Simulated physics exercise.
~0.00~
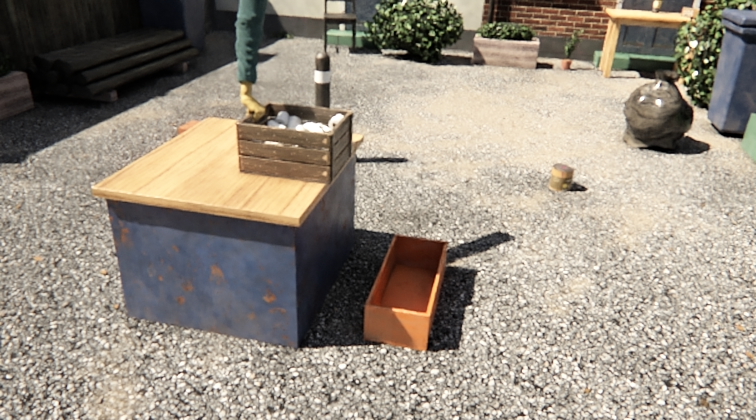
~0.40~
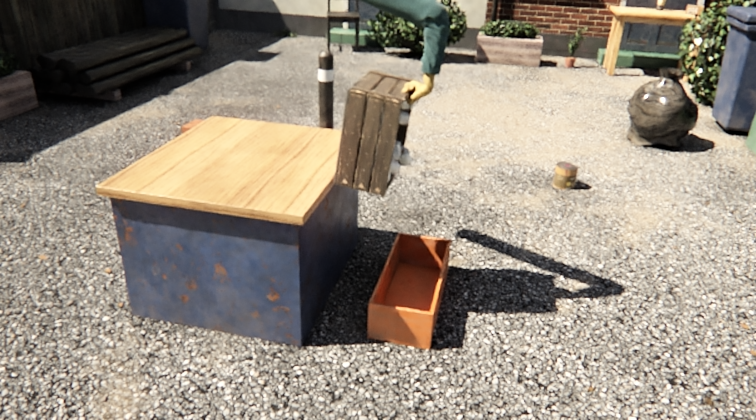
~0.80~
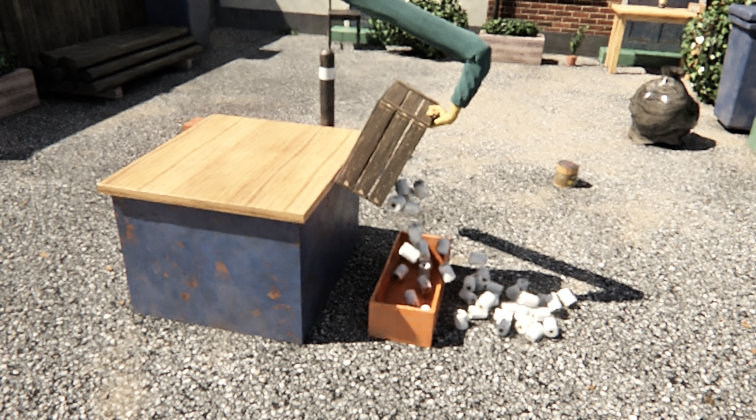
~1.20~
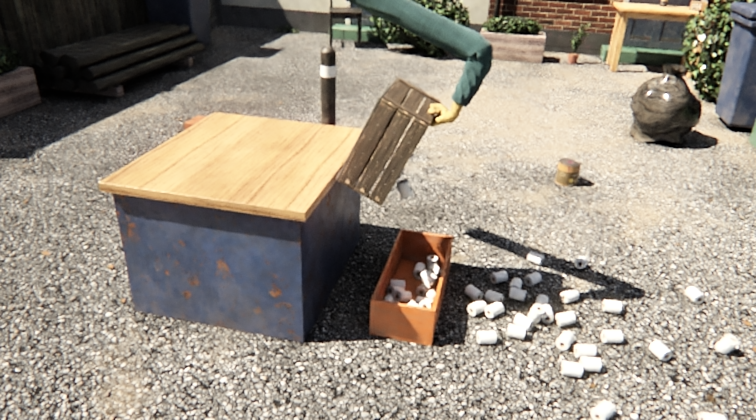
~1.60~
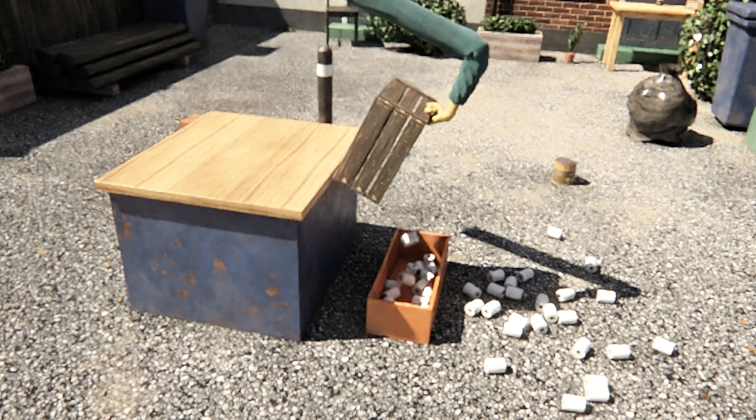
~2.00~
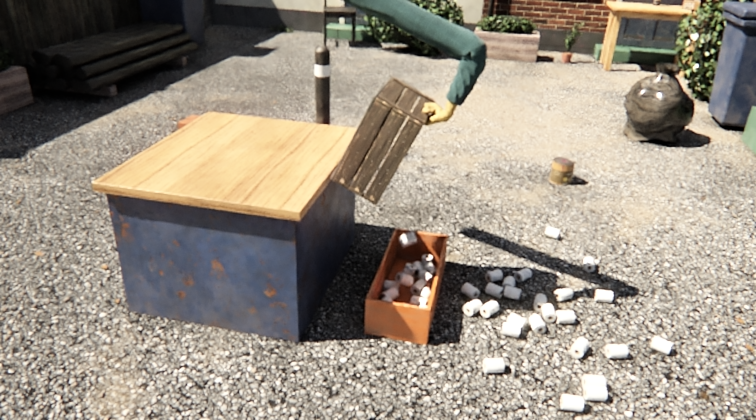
The clip opens on a gravel yard where a dark wooden tote full of white paper rolls sits on a wood-topped bench, a gloved hand at its side and a long orange trough on the ground to the right. The green-sleeved arm lifts the tote off to the right and tips it on its side above the trough. Tilted further, it spills rolls into the trough and onto the gravel beyond. The rolls outside scatter to the right as the last ones drop. Finally, the tote hangs still, with some rolls in the trough and more strewn across the gravel.
